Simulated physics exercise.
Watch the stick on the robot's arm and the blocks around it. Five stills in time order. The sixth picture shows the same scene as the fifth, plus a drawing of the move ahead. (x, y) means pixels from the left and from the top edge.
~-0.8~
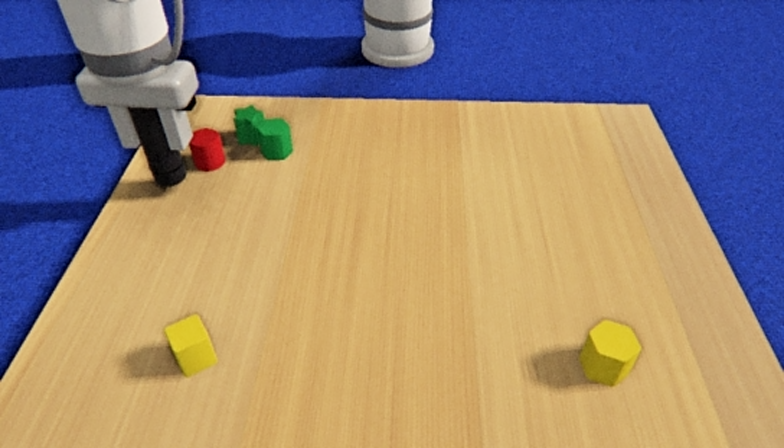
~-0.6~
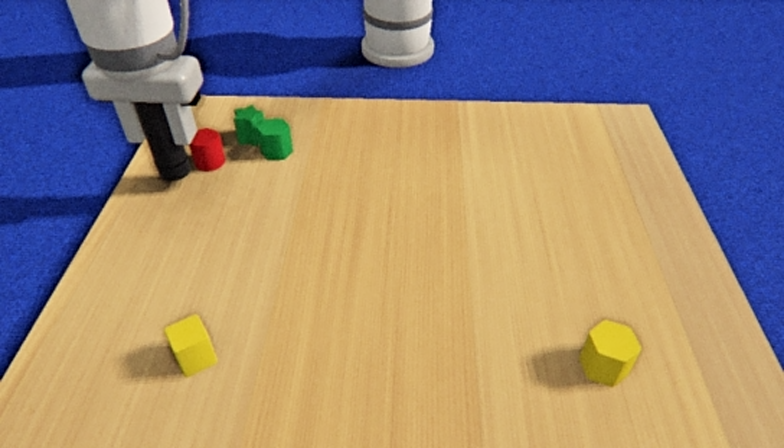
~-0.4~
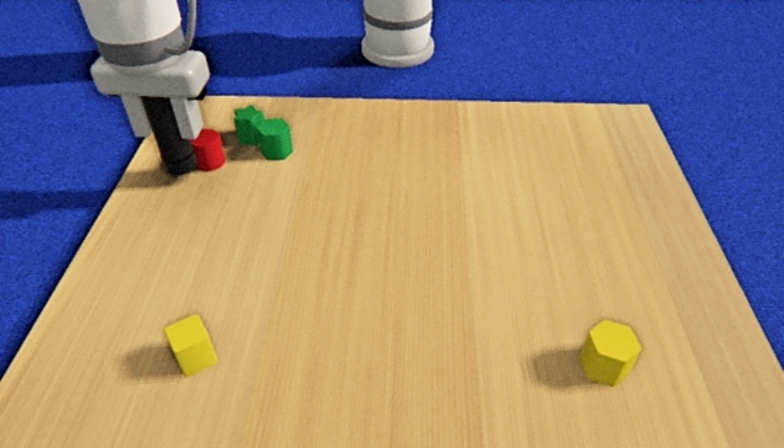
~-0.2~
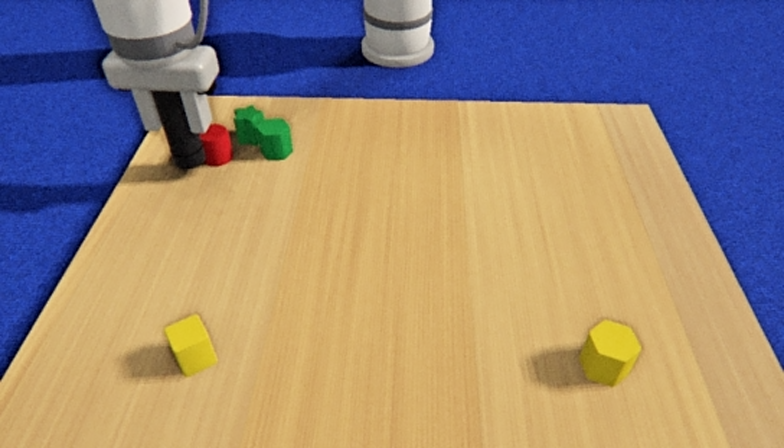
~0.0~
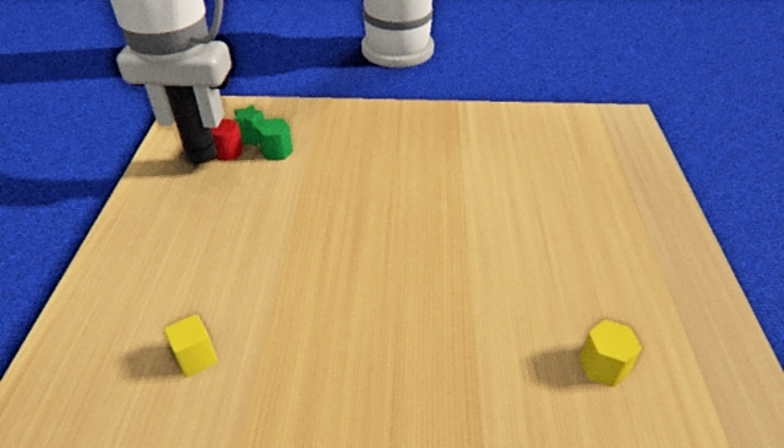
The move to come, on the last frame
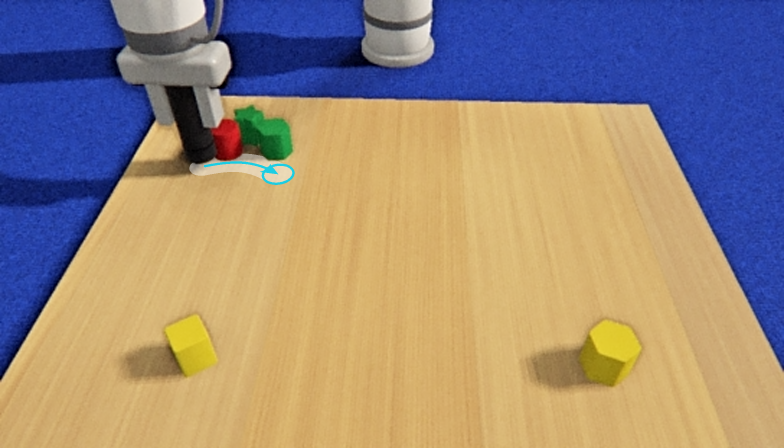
On a wooden table, a robot arm moved its black stick a little to the right and away from the viewer, nudging a red block slightly toward two green blocks while two yellow blocks stayed still.
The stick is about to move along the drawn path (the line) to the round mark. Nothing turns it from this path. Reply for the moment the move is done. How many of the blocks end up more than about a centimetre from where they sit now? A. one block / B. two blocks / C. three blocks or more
(B)
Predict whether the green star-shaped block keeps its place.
It is shoved along.
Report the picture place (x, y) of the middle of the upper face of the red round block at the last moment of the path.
In the picture, that point is around (242, 119).
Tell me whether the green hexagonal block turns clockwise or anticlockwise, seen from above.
My prediction: CCW.
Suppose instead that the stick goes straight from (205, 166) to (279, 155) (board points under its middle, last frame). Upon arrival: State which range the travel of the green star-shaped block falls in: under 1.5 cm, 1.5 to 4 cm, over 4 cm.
It gets moved 1.5 to 4 cm.
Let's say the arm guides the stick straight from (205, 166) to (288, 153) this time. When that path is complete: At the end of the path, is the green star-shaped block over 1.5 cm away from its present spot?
Final answer: Yes.
The line goes from (205, 166) by way of (232, 163) and (257, 165) to (278, 174).
The first path, step by step. Halfway along, stick (244, 153); red round block (242, 119); green star-shaped block (255, 106).
At the end, stick (276, 164); red round block (242, 119); green star-shaped block (255, 106); green hexagonal block (278, 126), turned 25° anticlockwise.
